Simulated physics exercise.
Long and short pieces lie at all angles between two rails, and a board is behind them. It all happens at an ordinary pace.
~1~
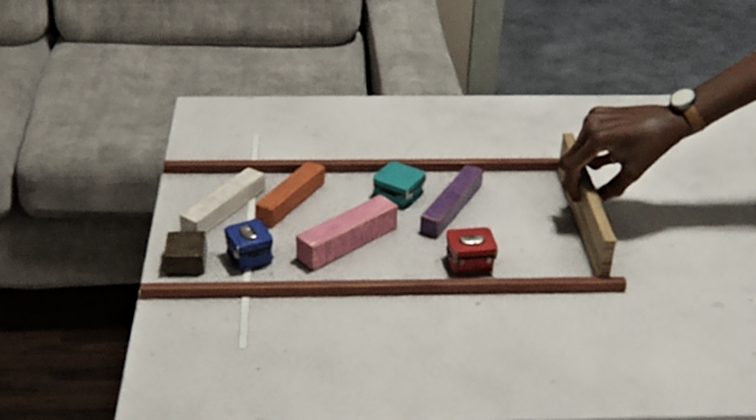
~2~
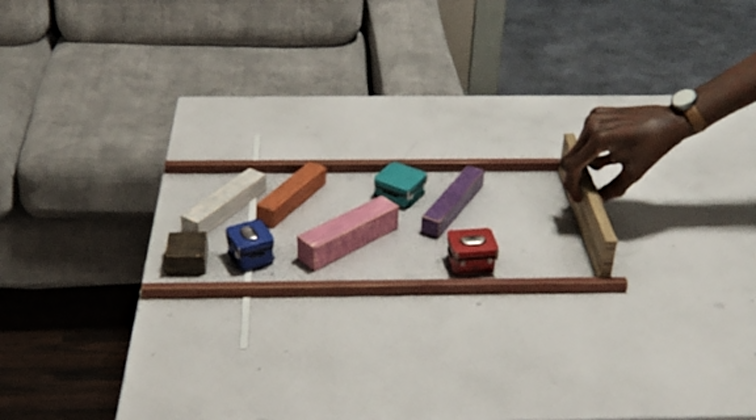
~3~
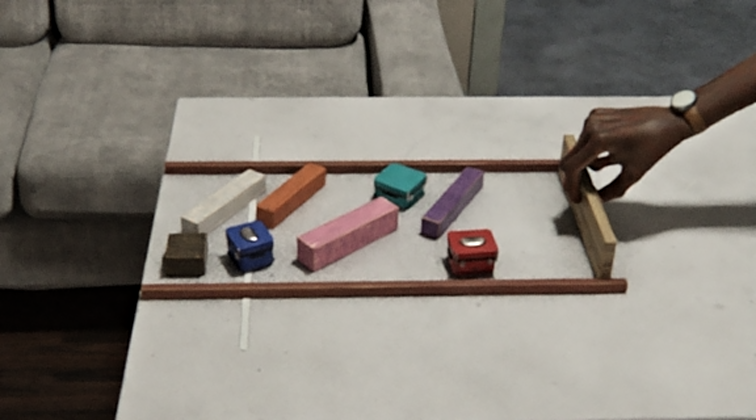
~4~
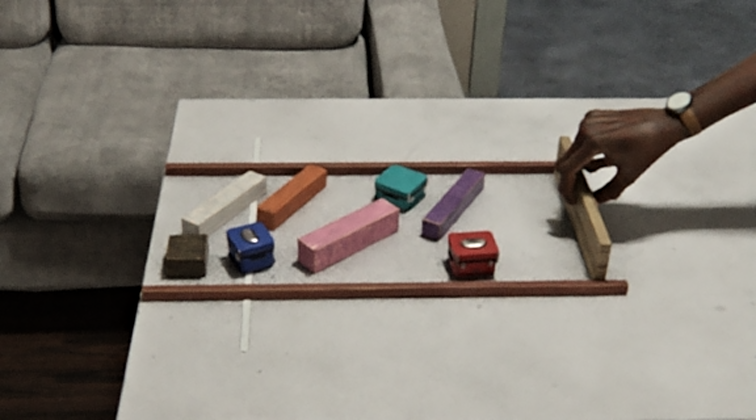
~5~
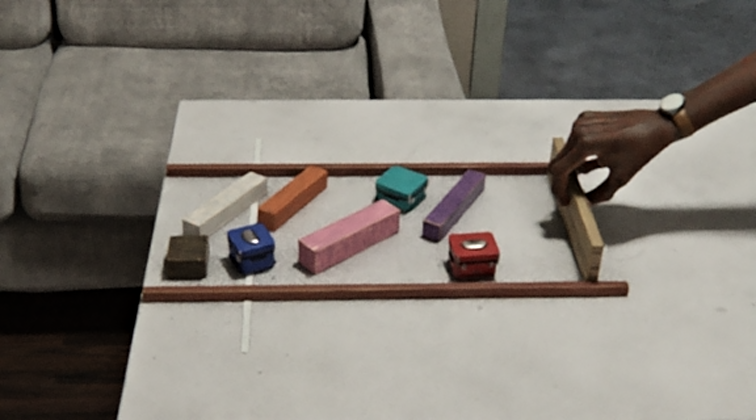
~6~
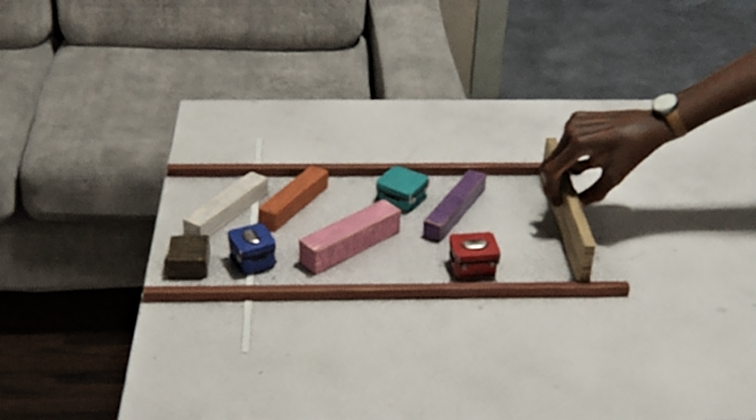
A dark hand wearing a wristwatch grips an upright wooden board on a pale tabletop, seen from above at an angle, with a grey sofa behind. Between two reddish-brown rails lie white, orange, pink and purple bars, a small dark block at left, and blue, turquoise and red cases. The hand slides the board slightly left while the pieces stay essentially still.
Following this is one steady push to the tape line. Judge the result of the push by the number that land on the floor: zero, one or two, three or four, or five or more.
In this one, one or two spill over.
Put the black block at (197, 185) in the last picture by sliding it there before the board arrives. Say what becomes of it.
So the black block slips away.
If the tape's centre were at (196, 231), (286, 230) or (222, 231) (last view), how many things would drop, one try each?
The counts would be 5, 0 and 4.
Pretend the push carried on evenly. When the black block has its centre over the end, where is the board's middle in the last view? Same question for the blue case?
I reckon its middle sits around (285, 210) and then around (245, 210).
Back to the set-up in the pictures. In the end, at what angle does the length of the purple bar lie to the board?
I'd put it at about 0°.
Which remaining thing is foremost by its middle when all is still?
That would be the white bar.
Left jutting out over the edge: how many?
That adds up to 2.
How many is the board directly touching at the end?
That number would be 2.
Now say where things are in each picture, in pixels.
Black block (186, 253); white bar (224, 202); blue case (249, 246); board (585, 203); tape (250, 227), in the first picture.
White bar (225, 202); pink bar (349, 232), in the second picture.
Blue case (250, 247); purple bar (453, 201), in the third picture.
Black block (188, 255); board (581, 206), in the fourth picture.
White bar (226, 206); turquoise case (401, 189), in the fifth picture.
Black block (189, 256); white bar (227, 206); blue case (252, 249); board (566, 208); tape (253, 230), in the sixth picture.
Soon after, none off yet; black block at rest near (189, 256); white bar at rest near (227, 206); blue case at rest near (252, 249).
Then, none off yet; black block moved a little near (169, 256); white bar moved a little near (200, 204); blue case moved about its own width near (209, 247).
At rest, the number that fall off is one or two; fallen, black block.
